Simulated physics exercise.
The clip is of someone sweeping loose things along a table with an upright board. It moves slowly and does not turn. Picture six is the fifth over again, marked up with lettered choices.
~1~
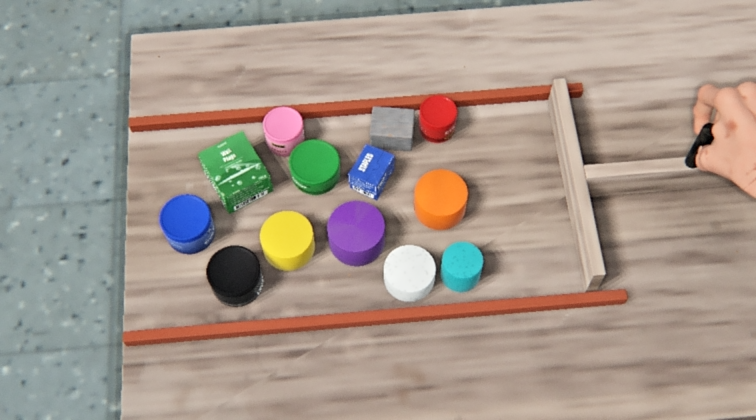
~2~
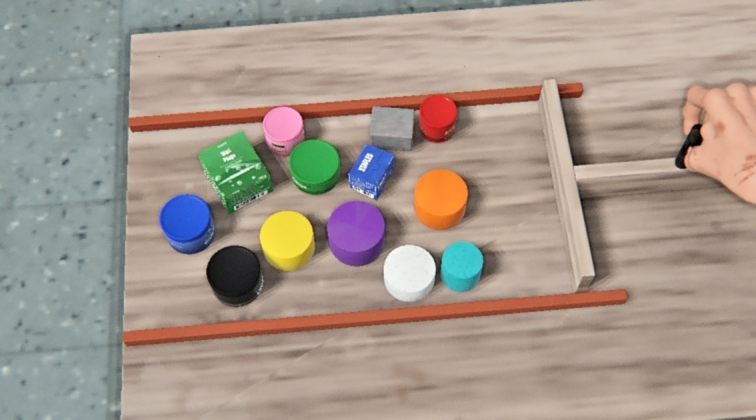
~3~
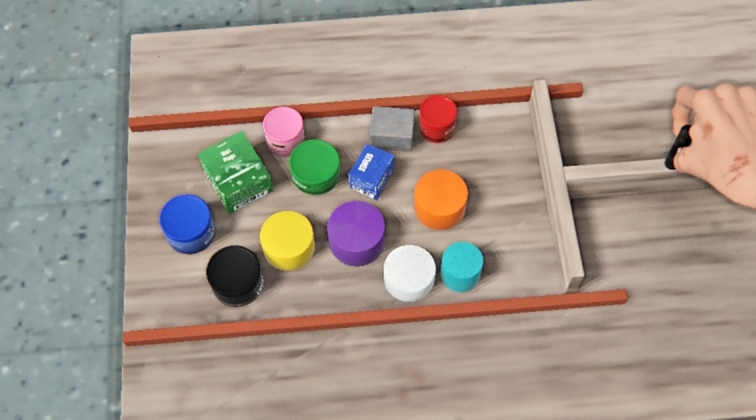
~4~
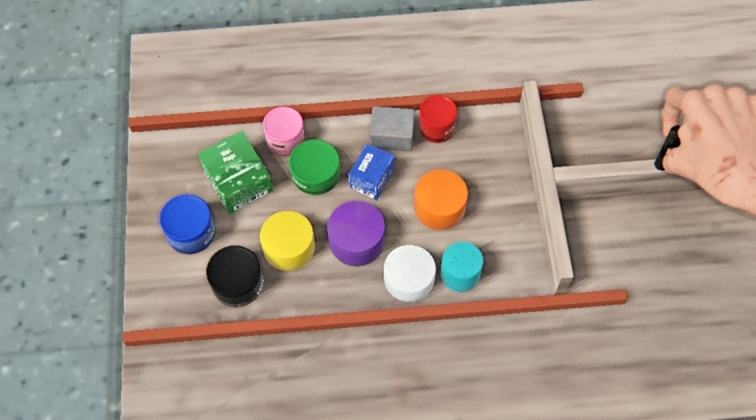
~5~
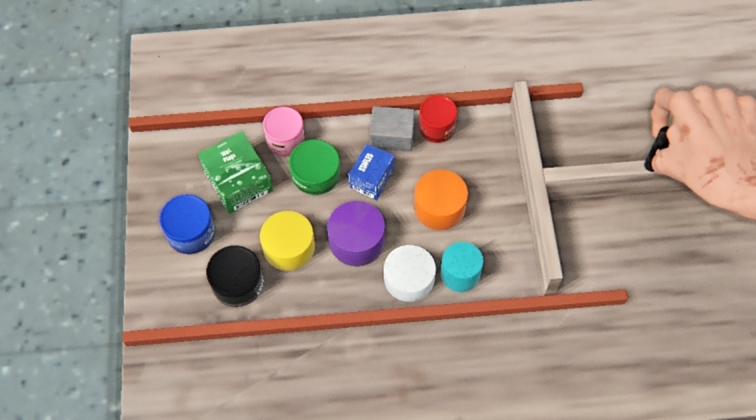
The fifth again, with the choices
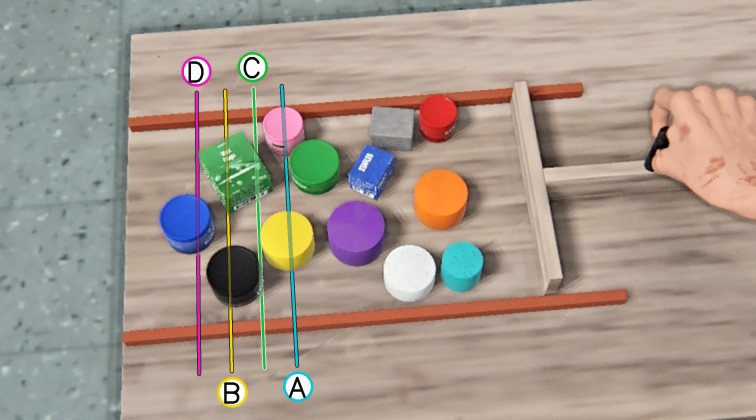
A hand at the right grips the handle of an upright wooden board on a pale wood-grained table, seen from above, with speckled grey-green floor at the left. Between two reddish-brown strips sit pots, jars and boxes: blue, black, green, yellow and pink leftward, purple, white, turquoise, orange, red and grey further right. The hand slowly pushes the board left without turning, touching none of them, while the camera stays still.
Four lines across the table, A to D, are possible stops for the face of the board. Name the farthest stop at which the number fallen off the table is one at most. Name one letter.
At C, and not beyond.
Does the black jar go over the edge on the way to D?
By then, yes.
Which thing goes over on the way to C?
The blue jar goes over.
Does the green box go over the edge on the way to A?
No.
On the copy, A at (289, 216); B at (228, 221); C at (259, 219); D at (198, 224).
On C. First, board (438, 183); red tub (401, 119); white pot (374, 282).
Then, board (337, 191); blue jar (176, 225); green box (207, 174).
Finally, board (260, 197); blue jar over the edge; green box (132, 177); one fallen.
By contrast, A is within the limit but short; B drops three; D drops six.
